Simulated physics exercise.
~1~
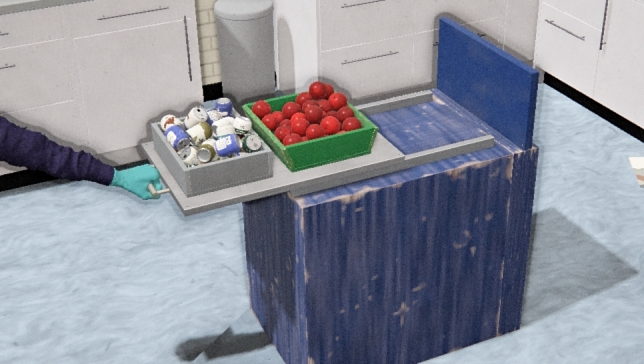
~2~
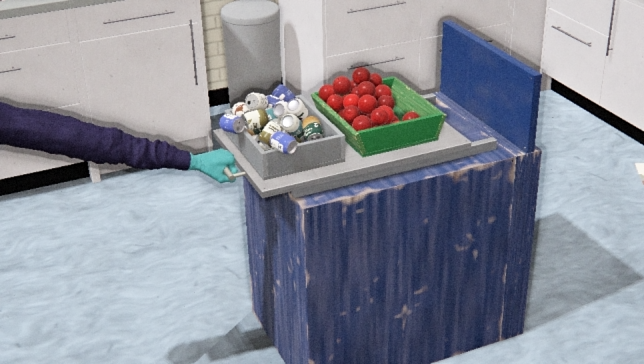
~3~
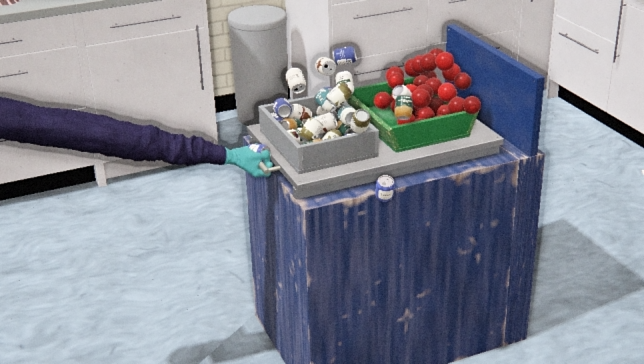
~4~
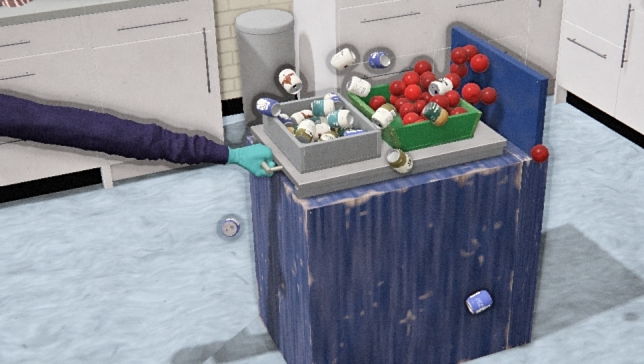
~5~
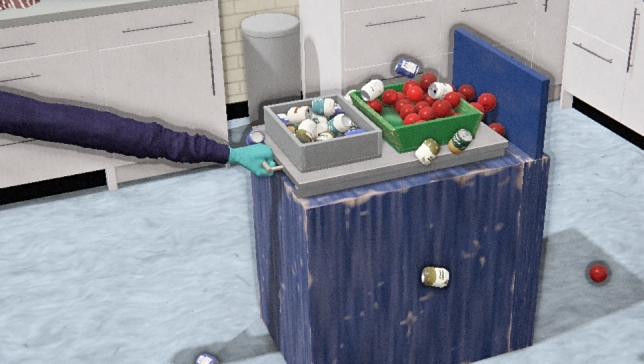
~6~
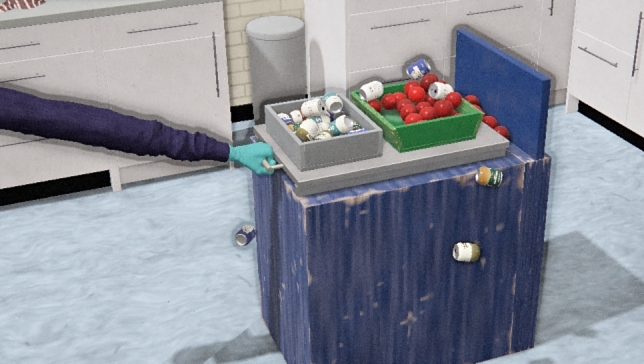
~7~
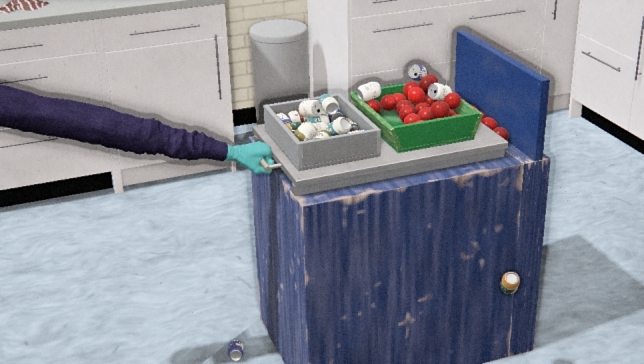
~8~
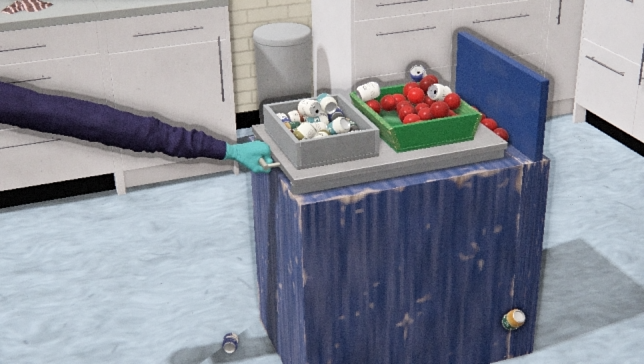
The video shows a gloved hand pushing a shelf rightward on a blue unit until it stops, sending small cans and red apples tumbling from their grey and green baskets. Some cans land among the apples, others fall to the floor, and both baskets remain partly filled.
